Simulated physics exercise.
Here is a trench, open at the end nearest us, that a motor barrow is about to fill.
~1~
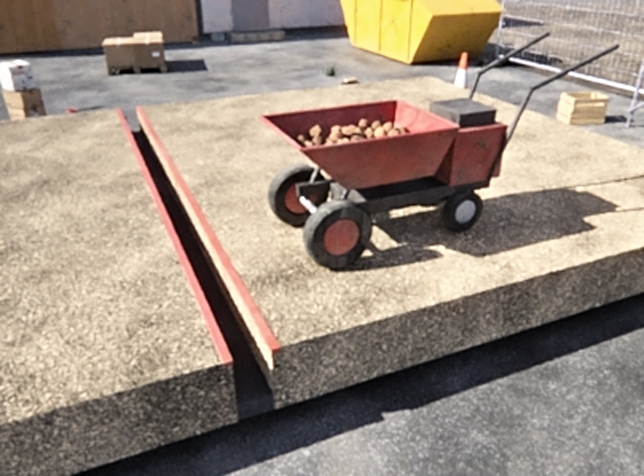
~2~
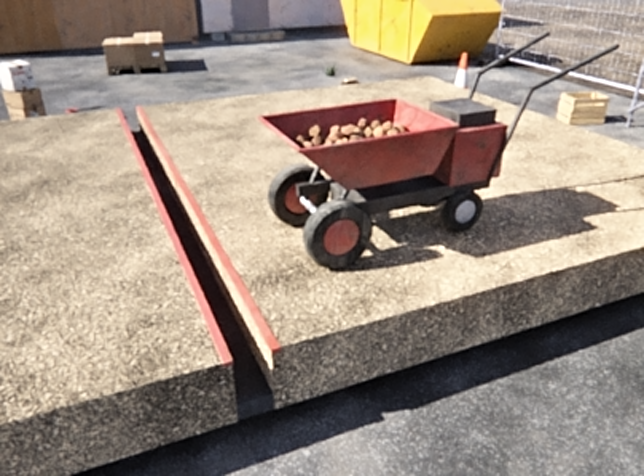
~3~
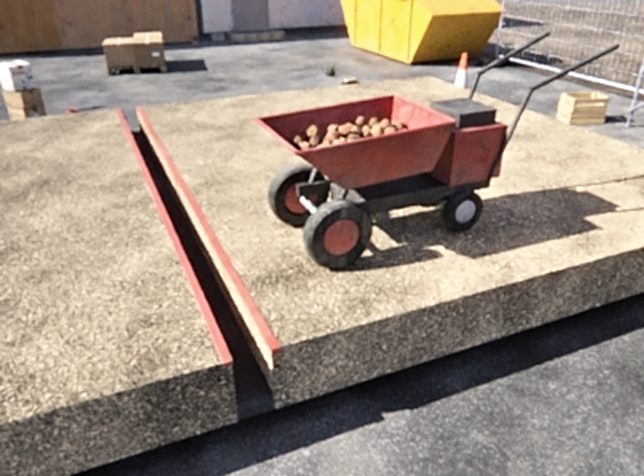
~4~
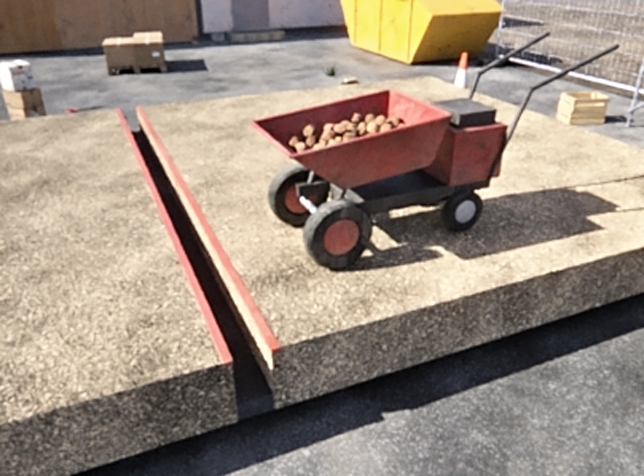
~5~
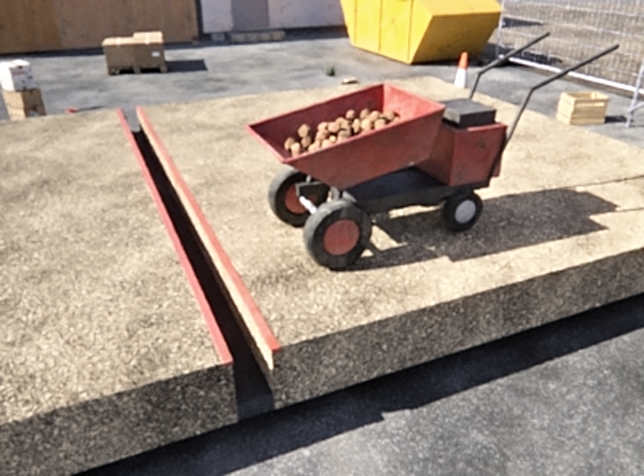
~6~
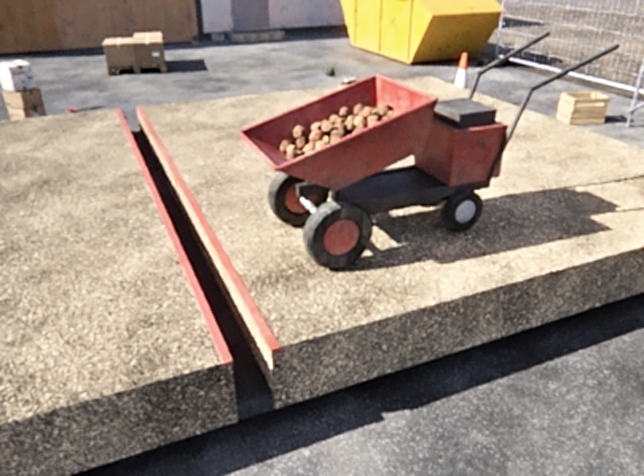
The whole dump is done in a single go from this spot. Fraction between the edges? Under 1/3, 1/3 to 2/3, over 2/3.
Over 2/3.
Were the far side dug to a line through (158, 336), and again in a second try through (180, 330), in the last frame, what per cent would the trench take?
The share would be 100 % first and 100 % second.
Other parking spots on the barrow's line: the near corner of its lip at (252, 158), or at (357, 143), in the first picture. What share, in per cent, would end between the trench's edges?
The first stopping place yields 0 % and the other yields 30 %.
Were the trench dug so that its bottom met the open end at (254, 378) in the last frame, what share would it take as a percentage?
That would give roughly 50 percent.
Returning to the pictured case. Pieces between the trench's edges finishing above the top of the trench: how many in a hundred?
10 per cent or thereabouts.
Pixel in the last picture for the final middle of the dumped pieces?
Roughly at (207, 283), give or take.
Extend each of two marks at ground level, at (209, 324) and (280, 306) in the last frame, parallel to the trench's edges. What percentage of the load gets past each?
Estimate, first then second: 20 %, 100 %.
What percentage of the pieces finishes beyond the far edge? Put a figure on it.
That share comes out near 20 in a hundred.
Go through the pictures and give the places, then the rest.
Lip of the skip near (302, 151), level; top of the load near (356, 142), clay clods; first edge of the trench near (255, 311); far edge near (211, 322), the trench under half as wide as the skip, and about as deep as wide, in the first picture.
Lip of the skip near (301, 151), level; top of the load near (378, 143), in the second picture.
Lip of the skip near (297, 153), tipped barely; top of the load near (376, 141), in the third picture.
Lip of the skip near (292, 157), tipped a little; top of the load near (374, 128), in the fourth picture.
Lip of the skip near (285, 162), tipped a little; top of the load near (383, 121), in the fifth picture.
Lip of the skip near (277, 169), tipped clearly; top of the load near (376, 116); first edge of the trench near (255, 311); far edge near (211, 322), in the sixth picture.
Shortly afterwards, skip tipped steeply; the whole lot in the skip.
Next, skip tipped right over; near two thirds in the skip; near a third in or heaped over the trench; a little beyond it; only a few falling.
Some moments later, skip tipped right over; only a few in the skip; only a few short of the trench; the bulk in or heaped over the trench; near a quarter beyond it.
In the end, skip tipped right over; only a few in the skip; only a few short of the trench; the bulk in or heaped over the trench; near a quarter beyond it.
